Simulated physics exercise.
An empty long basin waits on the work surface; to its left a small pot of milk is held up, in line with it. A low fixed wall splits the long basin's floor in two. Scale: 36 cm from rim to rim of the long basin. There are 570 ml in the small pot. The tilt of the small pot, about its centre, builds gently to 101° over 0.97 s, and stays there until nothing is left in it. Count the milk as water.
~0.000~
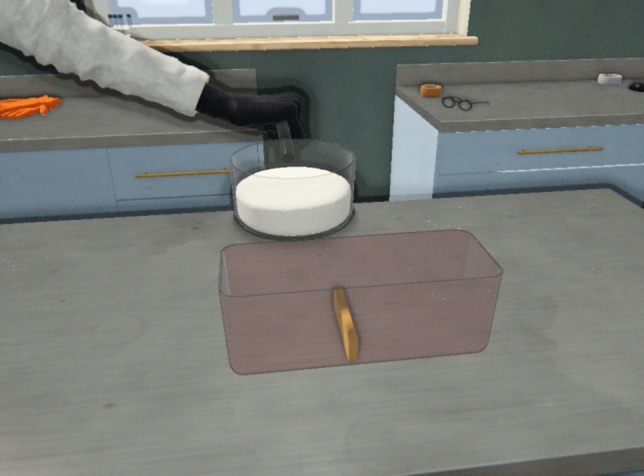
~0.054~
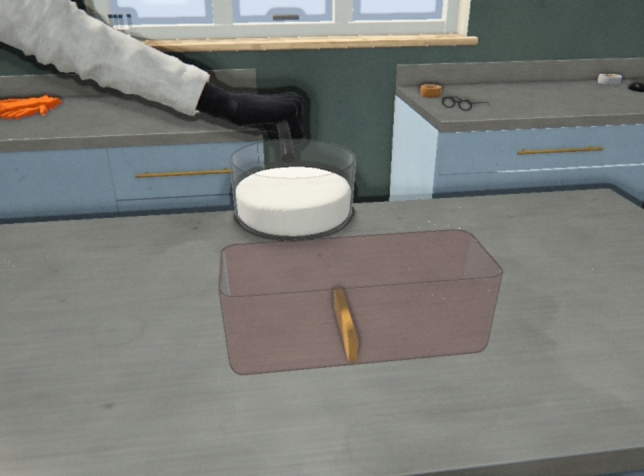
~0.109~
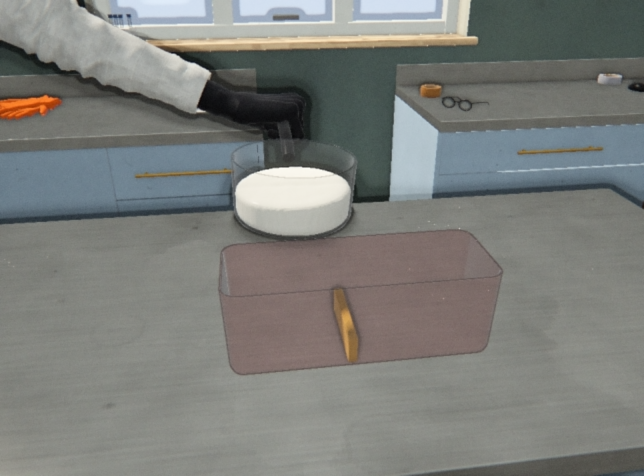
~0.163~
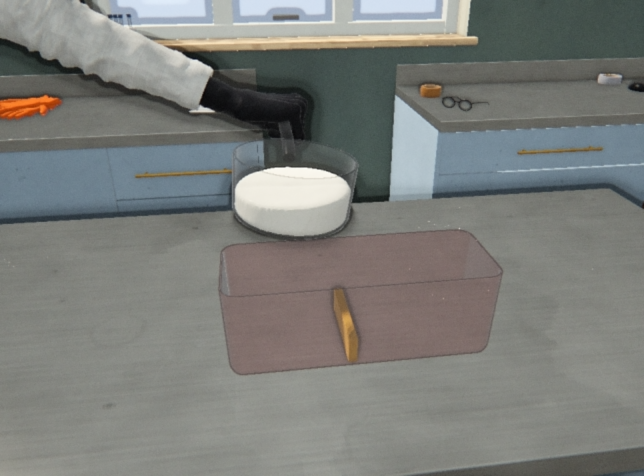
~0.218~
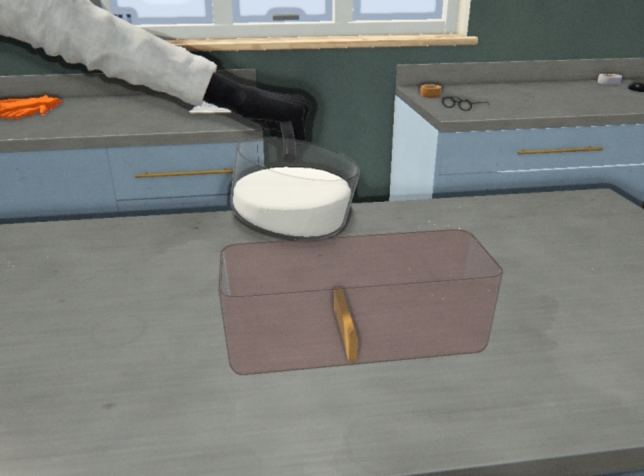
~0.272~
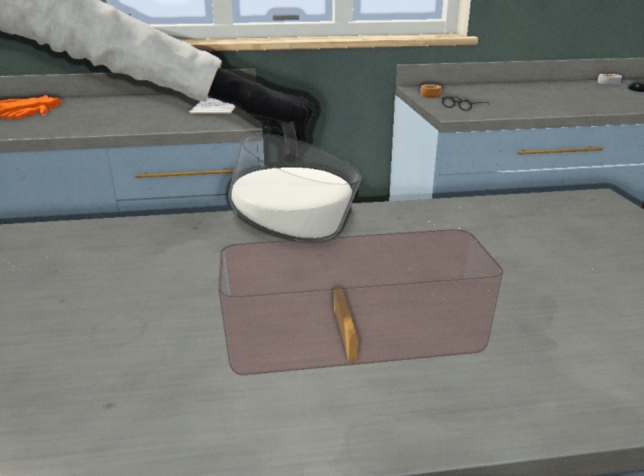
The footage shows a white-sleeved arm with a black-gloved hand holding a small clear pot of milk behind a long, pinkish see-through basin on a grey work surface, at first level, then tilting it slightly to the right.
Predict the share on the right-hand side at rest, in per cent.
Roughly 93 per cent is past the wall.
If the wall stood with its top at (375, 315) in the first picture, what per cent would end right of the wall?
Then about 55 per cent.
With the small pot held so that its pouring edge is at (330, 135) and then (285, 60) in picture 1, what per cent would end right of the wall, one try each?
First 75, then 40 per cent.
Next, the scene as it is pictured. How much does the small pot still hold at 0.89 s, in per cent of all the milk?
About 14 per cent.
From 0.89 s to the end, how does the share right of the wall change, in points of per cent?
It goes up by about 22.
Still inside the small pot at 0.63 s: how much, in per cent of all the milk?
Some 60 per cent.
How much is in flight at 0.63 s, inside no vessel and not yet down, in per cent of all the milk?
Near 30 in a hundred.
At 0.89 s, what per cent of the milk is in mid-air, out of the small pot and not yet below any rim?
Near 9 in a hundred.
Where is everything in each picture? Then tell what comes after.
In the first picture, it leans 0°; its right rim is at (353, 156); the milk meets the walls at (235, 188) and (349, 182); the long basin's rim runs from (221, 271) to (486, 252); the wall's top is at (345, 313).
In the second picture, it leans 1°; its right rim is at (353, 156); the milk meets the walls at (236, 188) and (349, 182).
In the third picture, it leans 3°; its right rim is at (354, 159); the milk meets the walls at (236, 188) and (349, 183).
In the fourth picture, it leans 7°; its right rim is at (356, 163); the milk meets the walls at (236, 187) and (349, 183).
In the fifth picture, it leans 12°; its right rim is at (357, 168); the milk meets the walls at (234, 187) and (349, 184).
In the sixth picture, it leans 18°; its right rim is at (358, 175); the milk meets the walls at (234, 186) and (351, 184).
Then, 0.63 s in, the tilt is 73° and 60 per cent is still to pour, 0 is left of the wall and 11 right of it.
Then, 0.89 s in, the tilt is 100° and 15 per cent is still to pour, 5 is left of the wall and 71 right of it.
Then, 1.17 s in, the tilt is 101° and 2 per cent is still to pour, 7 is left of the wall and 90 right of it.
Then, 1.47 s in, the tilt is 101° and 0 per cent is still to pour, 7 is left of the wall and 93 right of it.
Finally, 7 per cent lies left of the wall, 93 right of it and 0 outside.
